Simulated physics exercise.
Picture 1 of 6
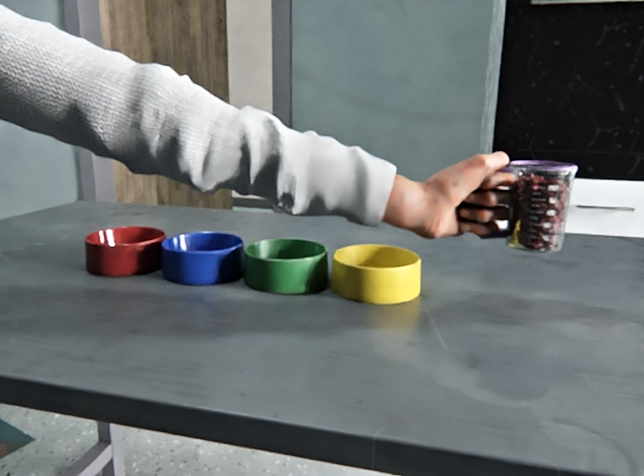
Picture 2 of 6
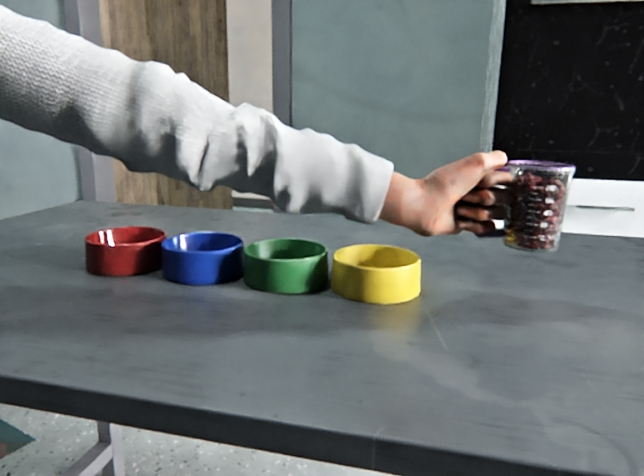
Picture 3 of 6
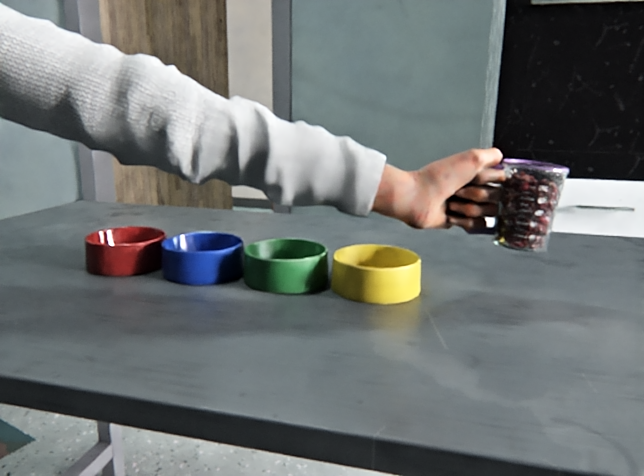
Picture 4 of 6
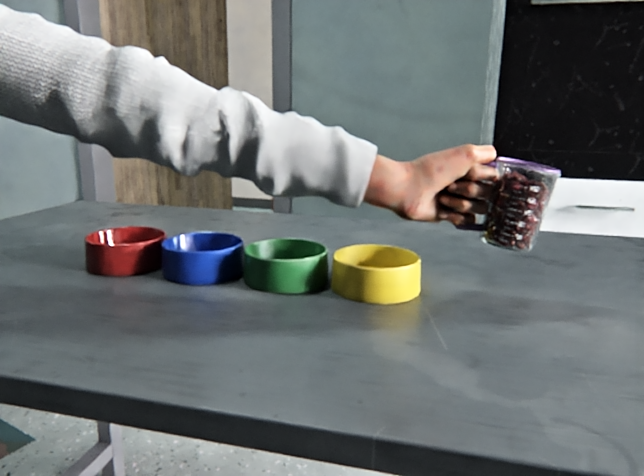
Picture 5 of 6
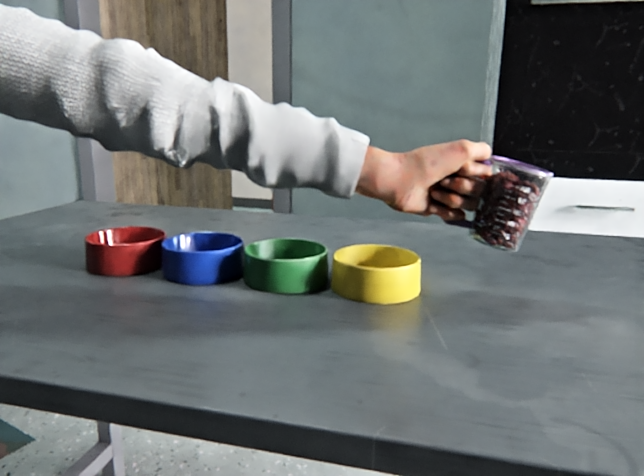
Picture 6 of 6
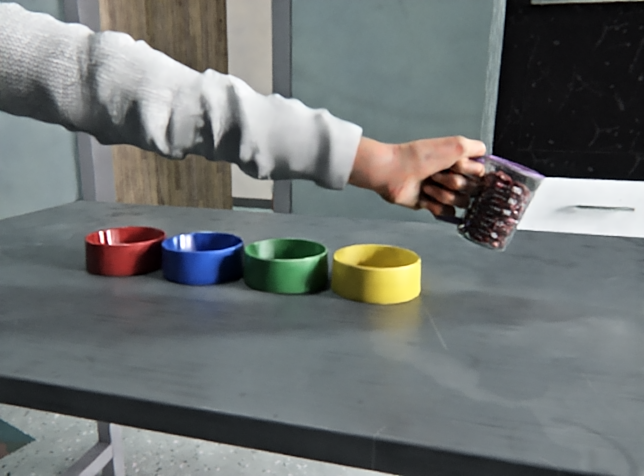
The clip opens with a hand in a pale sleeve holding a clear cup of dark red beans by its handle, right of four dishes coloured red, blue, green and yellow. The hand shifts the cup slightly left while gradually tilting it, ending at a modest slant with the beans inside.
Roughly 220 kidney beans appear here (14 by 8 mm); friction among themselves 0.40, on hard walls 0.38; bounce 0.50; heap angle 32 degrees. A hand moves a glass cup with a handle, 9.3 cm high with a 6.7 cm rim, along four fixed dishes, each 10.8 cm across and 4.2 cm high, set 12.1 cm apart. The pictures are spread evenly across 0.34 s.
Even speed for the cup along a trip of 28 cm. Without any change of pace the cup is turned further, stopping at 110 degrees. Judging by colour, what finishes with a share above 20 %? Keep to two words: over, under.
At the end, red dish: It will keep a fifth or less, blue dish: It will keep a fifth or less, green dish: It will keep a fifth or less, yellow dish: It will keep more than a fifth, counter: It will keep a fifth or less.
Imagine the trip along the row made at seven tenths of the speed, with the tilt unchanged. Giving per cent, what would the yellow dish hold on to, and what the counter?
Yellow: 70; counter: 30.
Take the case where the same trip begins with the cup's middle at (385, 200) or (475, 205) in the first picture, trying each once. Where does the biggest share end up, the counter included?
The winner: Blue; green.
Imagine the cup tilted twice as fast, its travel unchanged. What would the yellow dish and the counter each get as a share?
In the yellow dish 40; on the counter 60.
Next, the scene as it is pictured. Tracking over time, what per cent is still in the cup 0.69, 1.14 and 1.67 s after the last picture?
Approx. 100 / 90 / 50 percent.
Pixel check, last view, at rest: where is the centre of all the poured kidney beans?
Somewhere around (365, 272) in the final frame.
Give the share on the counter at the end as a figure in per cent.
About 5 per cent.
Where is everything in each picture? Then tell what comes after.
Cup at (538, 206), tilt 0 degrees, lip at (574, 167), moved 0.0 cm; middle of the pieces at (539, 207); yellow dish at (376, 257); green dish at (286, 249); blue dish at (203, 242); red dish at (127, 236), in the first picture.
Cup at (535, 206), tilt 1 degrees, lip at (572, 167), moved 0.3 cm; middle of the pieces at (536, 207), in the second picture.
Cup at (526, 205), tilt 5 degrees, lip at (566, 169), moved 1.2 cm; middle of the pieces at (528, 206), in the third picture.
Cup at (516, 205), tilt 9 degrees, lip at (558, 172), moved 2.3 cm; middle of the pieces at (517, 206), in the fourth picture.
Cup at (507, 204), tilt 14 degrees, lip at (551, 174), moved 3.4 cm; middle of the pieces at (508, 206), in the fifth picture.
Cup at (497, 204), tilt 18 degrees, lip at (543, 177), moved 4.5 cm; middle of the pieces at (498, 205); yellow dish at (376, 257); green dish at (286, 249); blue dish at (203, 242); red dish at (127, 236), in the sixth picture.
Then, 0.69 s after the last picture, tilt 63 degrees; cup holds 100 %.
Then, 1.14 s after the last picture, tilt 93 degrees; cup holds 90 %, yellow 5 %.
Then, 1.67 s after the last picture, tilt 110 degrees; cup holds 50 %, yellow 50 %.
In the end, red 0 %, blue 0 %, green 0 %, yellow 95 %, counter 5 %.
